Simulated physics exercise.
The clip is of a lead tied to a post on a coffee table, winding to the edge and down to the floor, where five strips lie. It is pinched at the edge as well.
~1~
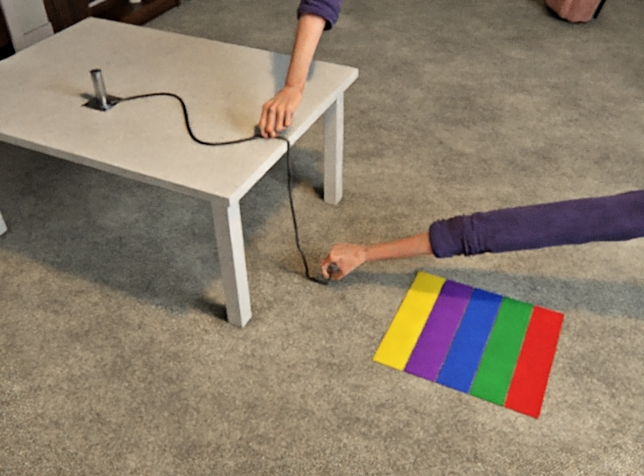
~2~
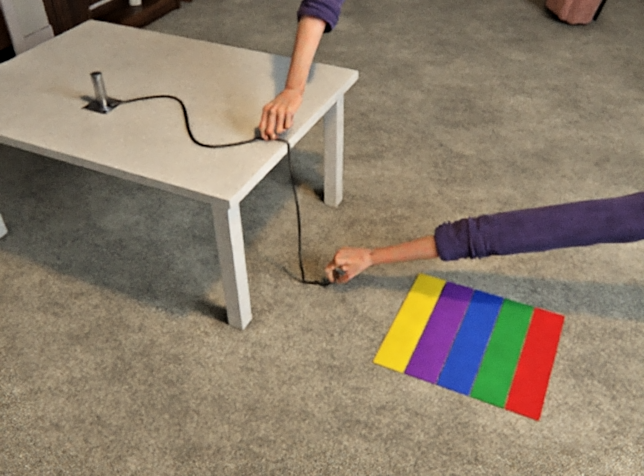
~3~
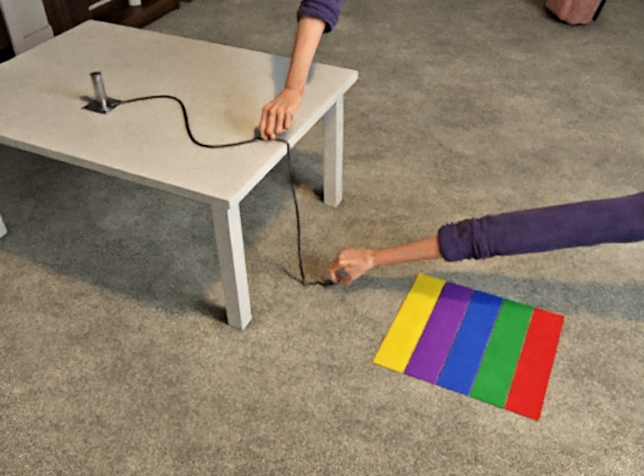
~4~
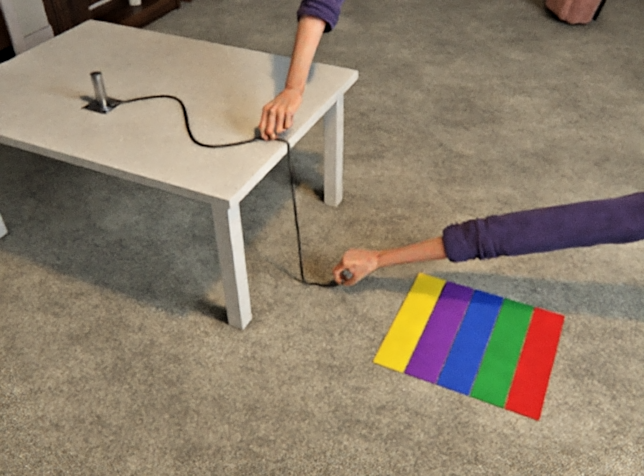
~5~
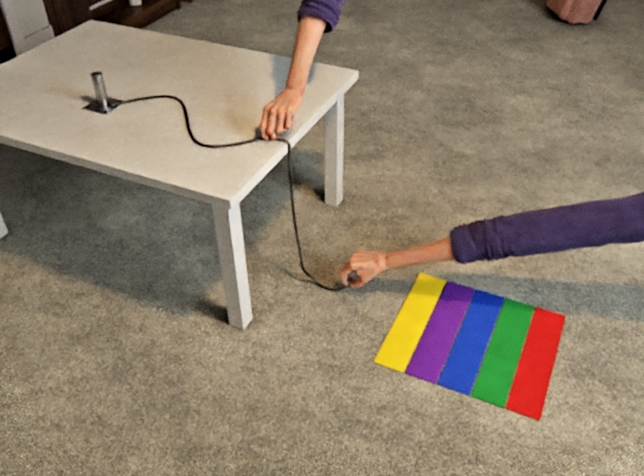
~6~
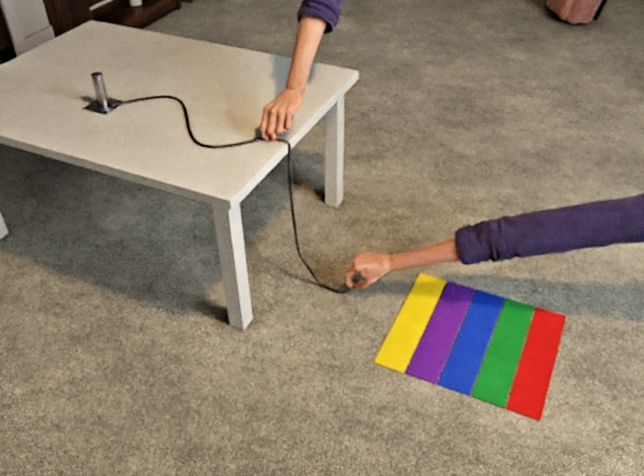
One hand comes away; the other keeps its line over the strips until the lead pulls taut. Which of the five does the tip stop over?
It gets as far as the green strip.
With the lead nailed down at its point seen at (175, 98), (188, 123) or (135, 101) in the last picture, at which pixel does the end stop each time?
Near (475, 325), (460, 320) and (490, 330).
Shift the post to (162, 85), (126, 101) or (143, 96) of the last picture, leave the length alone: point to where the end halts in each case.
In that order: (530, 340), (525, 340) and (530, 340).
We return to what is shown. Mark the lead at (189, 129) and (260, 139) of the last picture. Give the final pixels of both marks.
Near (229, 132) and (313, 165).
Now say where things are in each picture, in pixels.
End (330, 277); yellow (396, 347); purple (427, 358); blue (459, 369); green (493, 380); red (527, 392), in the first frame.
End (335, 280); lead through (143, 99) (186, 114) (214, 147) (288, 145) (298, 210) (301, 266), in the second frame.
End (338, 281), in the third frame.
End (343, 282); lead through (143, 99) (186, 114) (214, 147) (288, 145) (295, 209) (301, 266), in the fourth frame.
End (350, 284), in the fifth frame.
End (354, 286); lead through (143, 99) (186, 114) (215, 147) (288, 145) (292, 209) (307, 265), in the sixth frame.
Soon after, end near (436, 312); over purple.
After that, end near (479, 325); over blue.
At the stop, end near (505, 333); over green. The green one.
